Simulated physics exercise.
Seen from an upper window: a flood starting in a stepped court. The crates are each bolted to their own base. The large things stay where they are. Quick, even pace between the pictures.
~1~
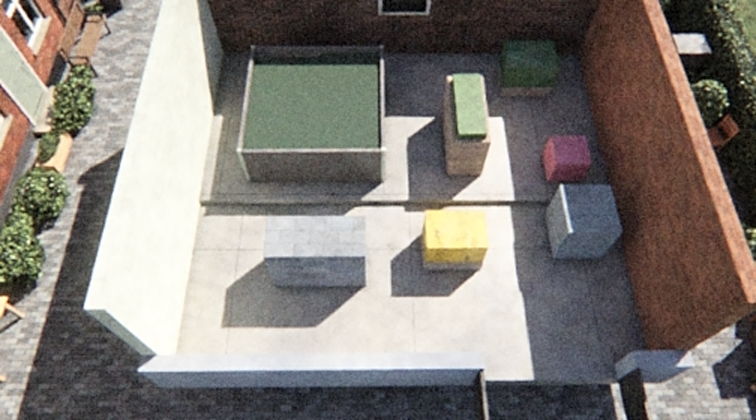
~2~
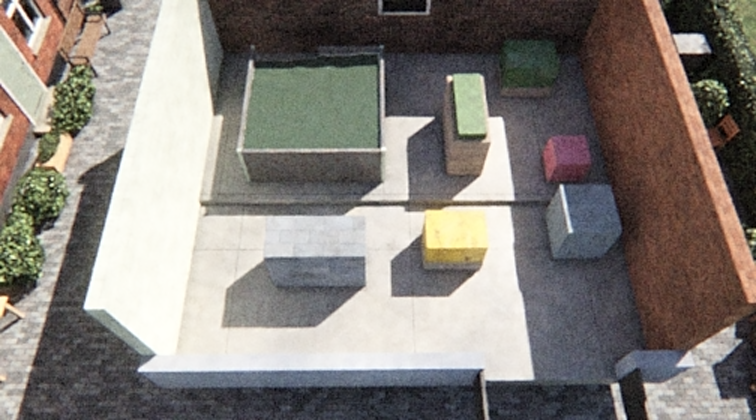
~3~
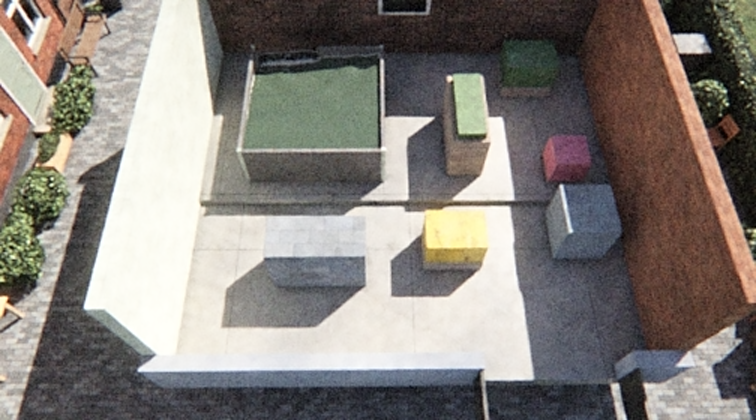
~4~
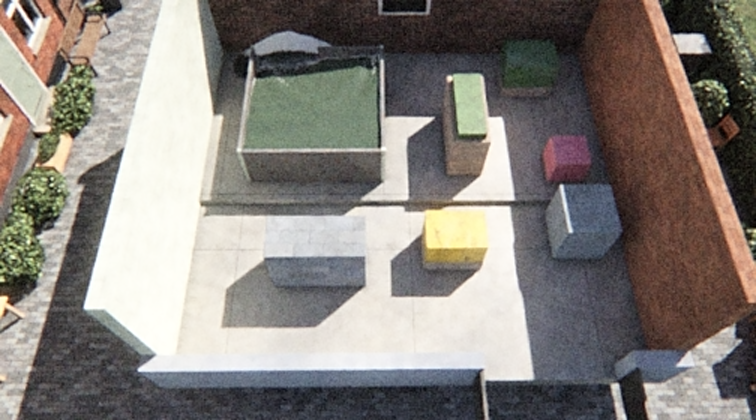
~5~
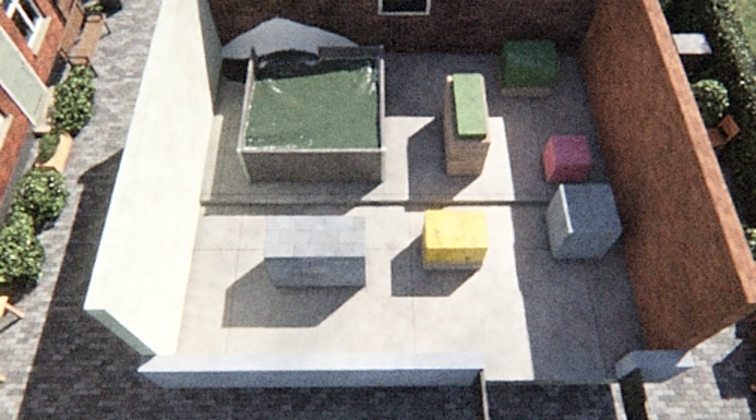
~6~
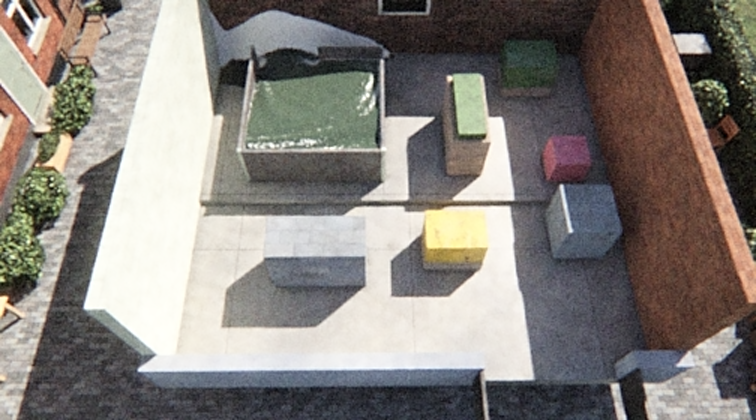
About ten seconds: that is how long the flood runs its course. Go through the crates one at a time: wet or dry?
Crate by crate: Pink crate wet, green crate wet, yellow crate dry.
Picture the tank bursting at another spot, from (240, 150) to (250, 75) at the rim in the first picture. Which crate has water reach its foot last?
It's the one in pink.
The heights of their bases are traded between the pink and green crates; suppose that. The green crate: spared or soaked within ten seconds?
Green: Flooded.
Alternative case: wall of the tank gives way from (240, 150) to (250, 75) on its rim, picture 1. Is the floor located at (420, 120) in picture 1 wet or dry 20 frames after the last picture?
Check at the point: Never reached.
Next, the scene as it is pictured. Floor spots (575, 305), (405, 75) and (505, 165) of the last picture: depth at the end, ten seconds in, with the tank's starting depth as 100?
Estimated readings in sequence: 12, 6, 8 percent.
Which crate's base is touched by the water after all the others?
It's the yellow-painted one.
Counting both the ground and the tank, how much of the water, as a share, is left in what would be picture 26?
About 100 per cent.
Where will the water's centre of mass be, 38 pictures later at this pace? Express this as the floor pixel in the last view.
Close to (368, 164).
A moment on, water covers 20 % of the floor; the pink crate not reached, the green crate water round its plinth, the yellow crate not reached.
Next, water covers 35 % of the floor; the pink crate not reached, the green crate water round its plinth, the yellow crate not reached.
Then, water covers 55 % of the floor; the pink crate water round its plinth, the green crate water round its plinth, the yellow crate not reached.
Later, water covers 90 % of the floor; the pink crate water round its plinth, the green crate water round its plinth, the yellow crate water round its plinth.
In the end, water covers 95 % of the floor; the pink crate was topped, the green crate was topped, the yellow crate stayed above the water.
